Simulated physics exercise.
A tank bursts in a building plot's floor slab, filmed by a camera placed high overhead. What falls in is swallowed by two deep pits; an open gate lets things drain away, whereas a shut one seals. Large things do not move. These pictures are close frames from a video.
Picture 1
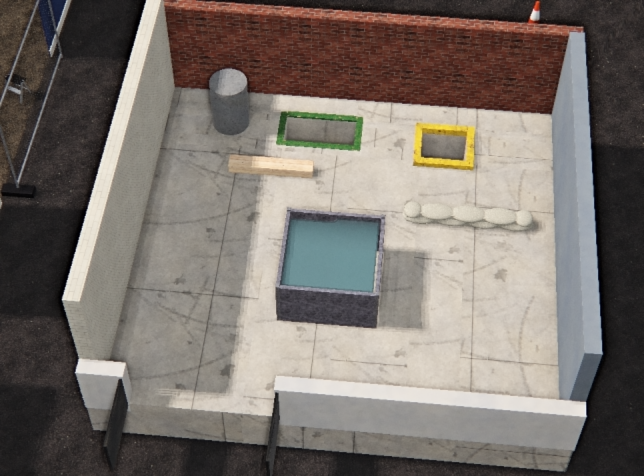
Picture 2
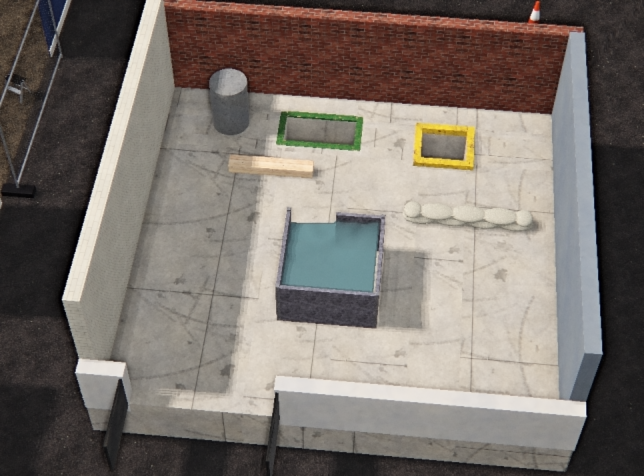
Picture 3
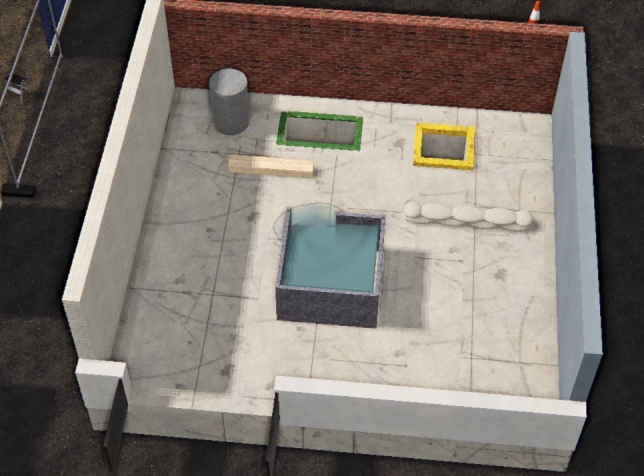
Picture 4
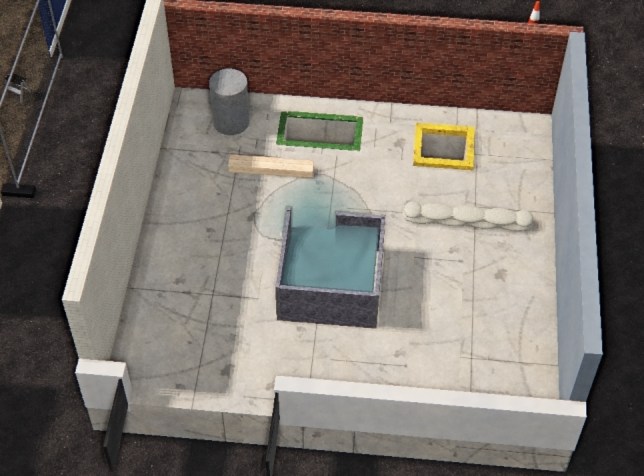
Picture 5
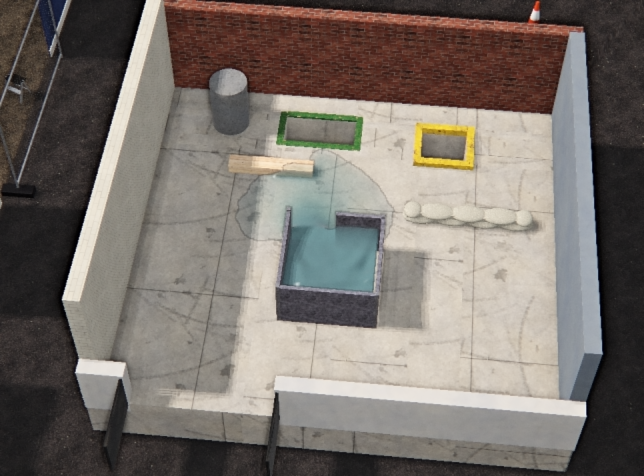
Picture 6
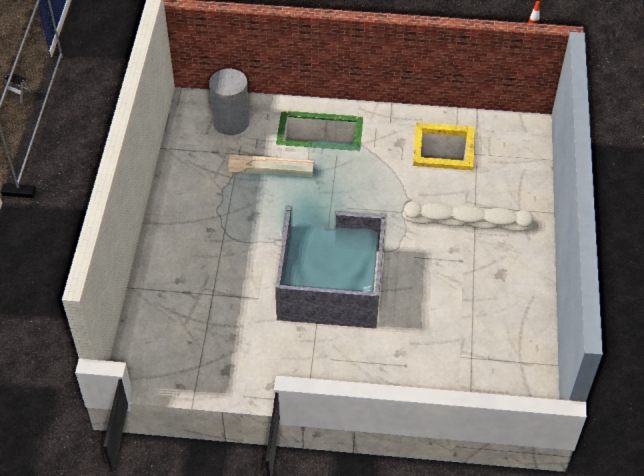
In a walled concrete yard, a square tank of still water opened at its far side, and a thin sheet of water poured out, spreading across the floor around the wooden plank and toward the white bags.
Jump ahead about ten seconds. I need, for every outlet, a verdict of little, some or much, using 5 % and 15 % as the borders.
Verdicts: Gate, some; yellow pit, little; green pit, much.
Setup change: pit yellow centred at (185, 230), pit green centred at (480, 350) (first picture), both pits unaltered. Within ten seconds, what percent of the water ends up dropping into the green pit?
The green pit takes 4 per cent.
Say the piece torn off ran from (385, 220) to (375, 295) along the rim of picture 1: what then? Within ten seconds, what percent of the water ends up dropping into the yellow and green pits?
Per cent: Yellow 0, green 4.
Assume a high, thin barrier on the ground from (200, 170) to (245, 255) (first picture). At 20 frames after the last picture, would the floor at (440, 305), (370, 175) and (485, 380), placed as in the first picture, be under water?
Running through them in order, the first comes out free from flooding, the second taken by the flood and the last free from flooding.
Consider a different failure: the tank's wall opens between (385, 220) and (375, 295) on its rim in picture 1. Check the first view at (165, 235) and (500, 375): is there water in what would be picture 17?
First spot spared, second spot submerged.
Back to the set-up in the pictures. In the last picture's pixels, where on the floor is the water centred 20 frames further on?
I'd say around (302, 208).
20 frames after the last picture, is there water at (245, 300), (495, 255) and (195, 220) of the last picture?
In turn, the three spots are high and dry, high and dry and soaked.
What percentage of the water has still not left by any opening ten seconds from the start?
Near 60 in a hundred.
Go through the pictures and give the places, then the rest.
The first frame shows still water in the tank at (332, 254).
In the second frame, water pours out on the tank's far side and has run to a hidden place.
In the third frame, water pours out on the tank's far side and has run to (329, 208).
In the fourth frame, the front is at (308, 179), out from the gap on the tank's far side.
In the fifth frame, water pours out on the tank's far side and has run to (319, 154).
In the sixth frame, water pours out on the tank's far side and has run to (354, 146).
A moment on, water covers 25 % of the floor; the gate 0 %, the yellow pit 0 %, the green pit 5 %.
Next, water covers 30 % of the floor; the gate 0 %, the yellow pit 0 %, the green pit 11 %.
Then, water covers 40 % of the floor; the gate 0 %, the yellow pit 0 %, the green pit 16 %.
Later, water covers 55 % of the floor; the gate 2 %, the yellow pit 0 %, the green pit 23 %.
In the end, water covers 65 % of the floor; the gate 9 %, the yellow pit 0 %, the green pit 32 %.
